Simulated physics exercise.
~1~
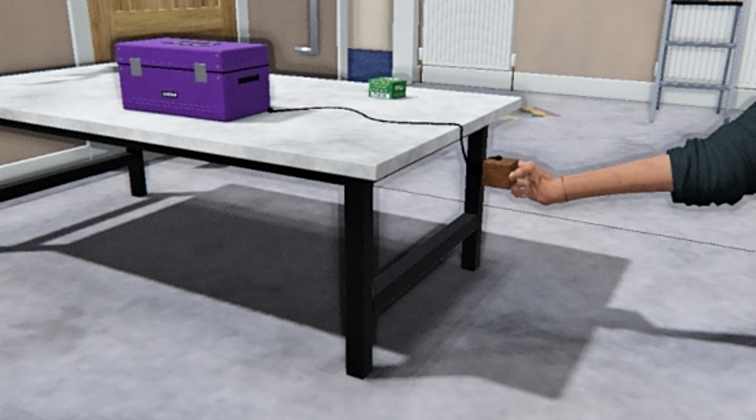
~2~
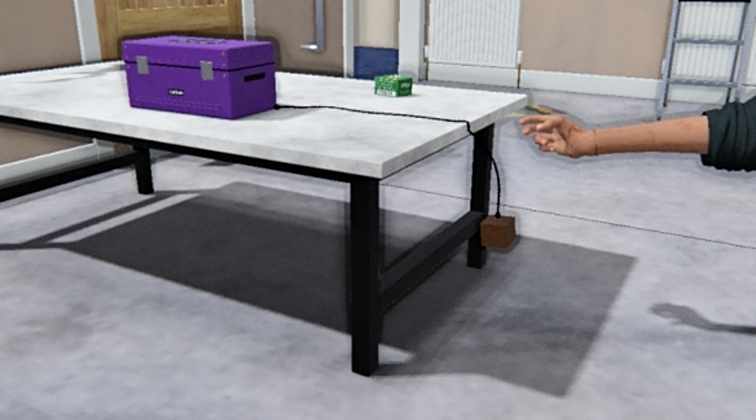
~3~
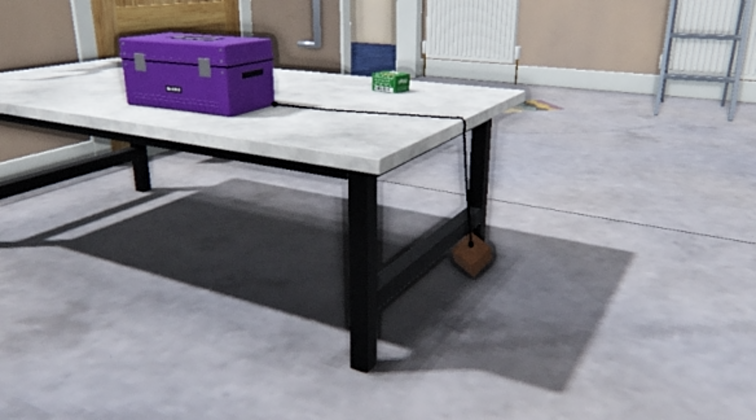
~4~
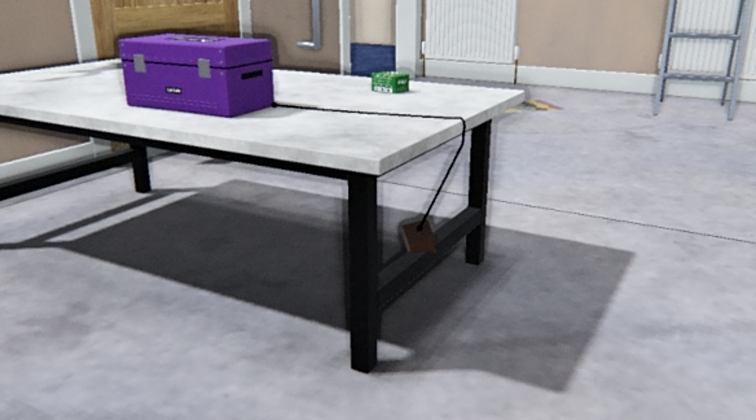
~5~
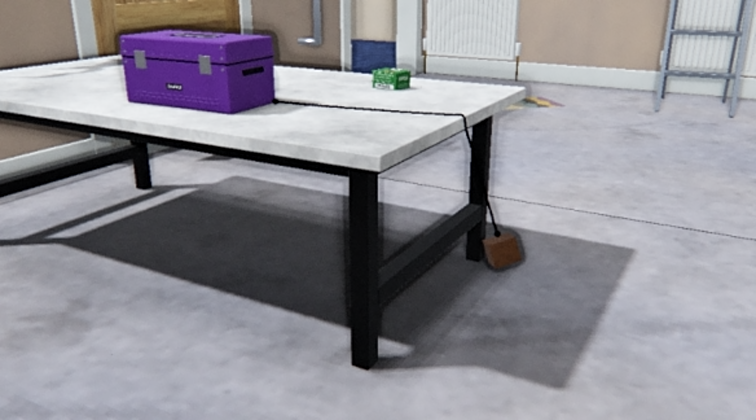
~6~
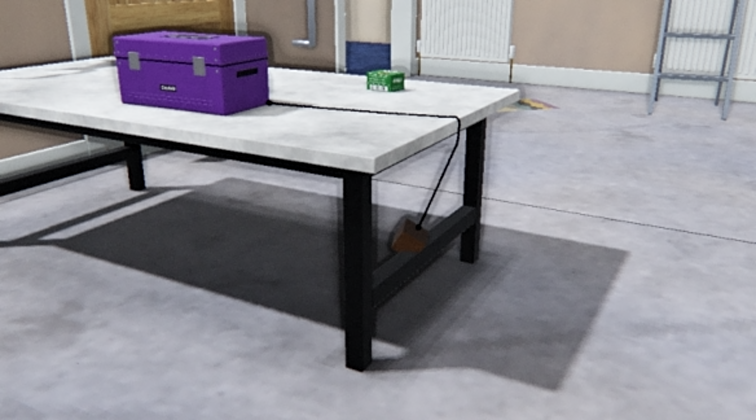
A hand reaches in from the right, holding a brown block on a dark string beside a white-topped table with black legs, seen from slightly above in a room with a grey floor. A purple toolbox sits on the left of the tabletop, with the string running from it over the right edge, and a small green box rests near the back. The hand lets go and draws away as the block drops. The block swings left beneath the table, back right, then left again. It ends hanging off the floor, while the toolbox and green box stay put.
